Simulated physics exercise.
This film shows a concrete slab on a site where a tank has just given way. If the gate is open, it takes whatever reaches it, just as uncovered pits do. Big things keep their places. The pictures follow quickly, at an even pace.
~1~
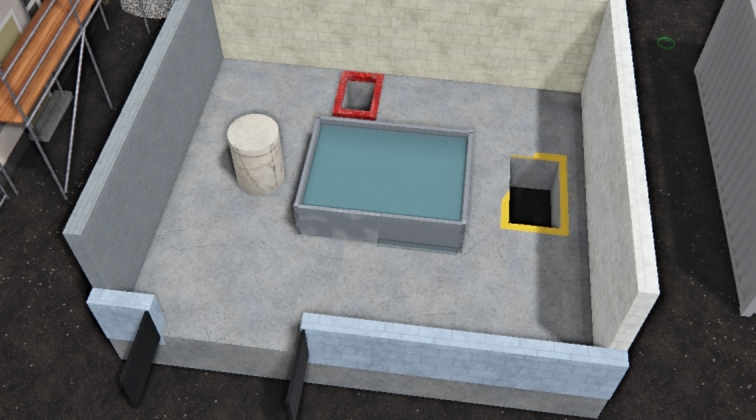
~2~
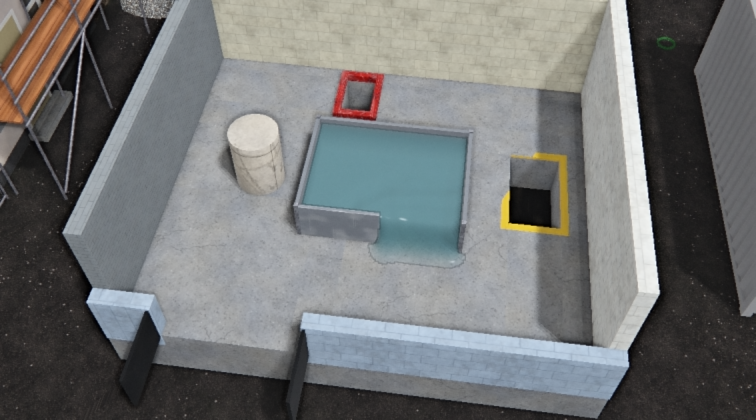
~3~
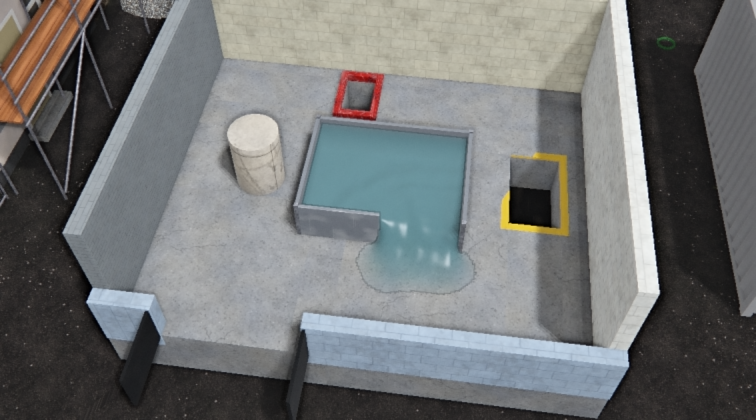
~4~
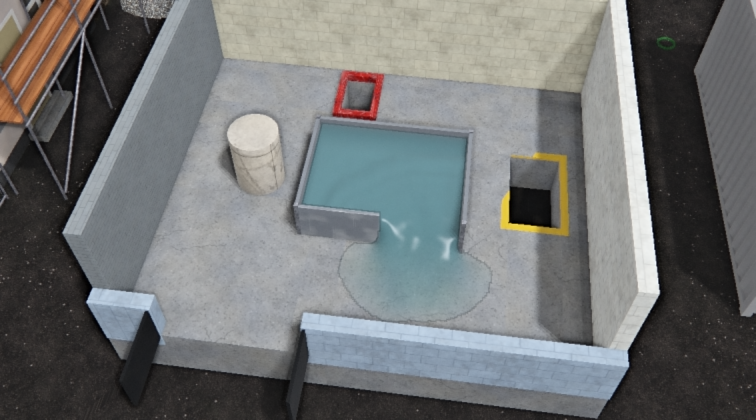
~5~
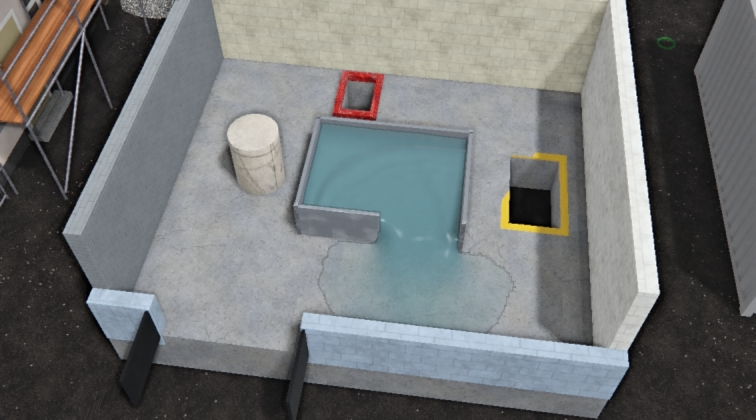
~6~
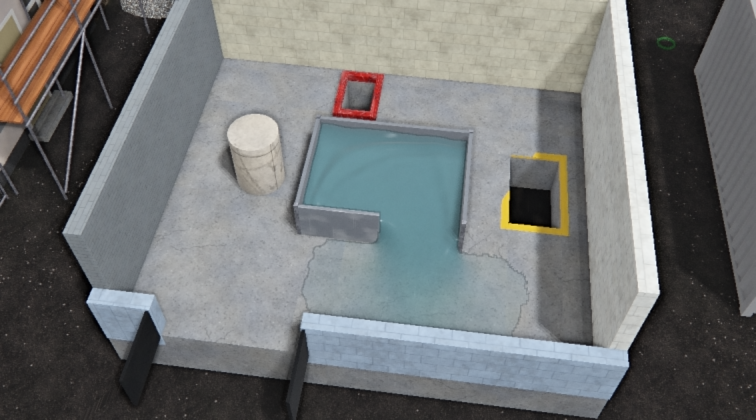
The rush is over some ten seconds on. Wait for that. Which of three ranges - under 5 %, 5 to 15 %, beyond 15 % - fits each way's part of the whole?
As I see it, the gate ends up mid-range - five to fifteen per cent; the red pit ends up low - beneath five per cent; the yellow pit ends up high - past fifteen per cent.
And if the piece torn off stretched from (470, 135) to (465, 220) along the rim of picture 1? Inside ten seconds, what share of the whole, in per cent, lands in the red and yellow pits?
In percent: Red 0, yellow 65.
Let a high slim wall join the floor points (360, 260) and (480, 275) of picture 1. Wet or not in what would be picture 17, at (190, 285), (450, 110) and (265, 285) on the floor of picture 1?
Result in the order given: Drowned, unaffected, drowned.
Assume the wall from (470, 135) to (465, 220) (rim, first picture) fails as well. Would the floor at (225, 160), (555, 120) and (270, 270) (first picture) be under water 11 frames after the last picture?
Result, in sequence: Untouched by the flood; inundated; untouched by the flood.
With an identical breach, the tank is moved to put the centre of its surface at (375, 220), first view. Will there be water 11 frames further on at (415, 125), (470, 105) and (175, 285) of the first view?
Location one: Bone dry; location two: Bone dry; location three: Soaked.
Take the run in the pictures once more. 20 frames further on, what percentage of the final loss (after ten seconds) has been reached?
My reading is near 20 per cent.
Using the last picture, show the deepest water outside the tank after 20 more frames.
Deepest spot: Around (582, 372).
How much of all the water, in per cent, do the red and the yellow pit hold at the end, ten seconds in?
That's 0 per cent for the first and 28 per cent for the second.
A moment on, water covers 20 % of the floor; the gate 0 %, the red pit 0 %, the yellow pit 0 %.
Next, water covers 30 % of the floor; the gate 1 %, the red pit 0 %, the yellow pit 0 %.
Then, water covers 55 % of the floor; the gate 3 %, the red pit 0 %, the yellow pit 4 %.
Later, water covers 80 % of the floor; the gate 5 %, the red pit 0 %, the yellow pit 16 %.
In the end, water covers 95 % of the floor; the gate 9 %, the red pit 0 %, the yellow pit 28 %.
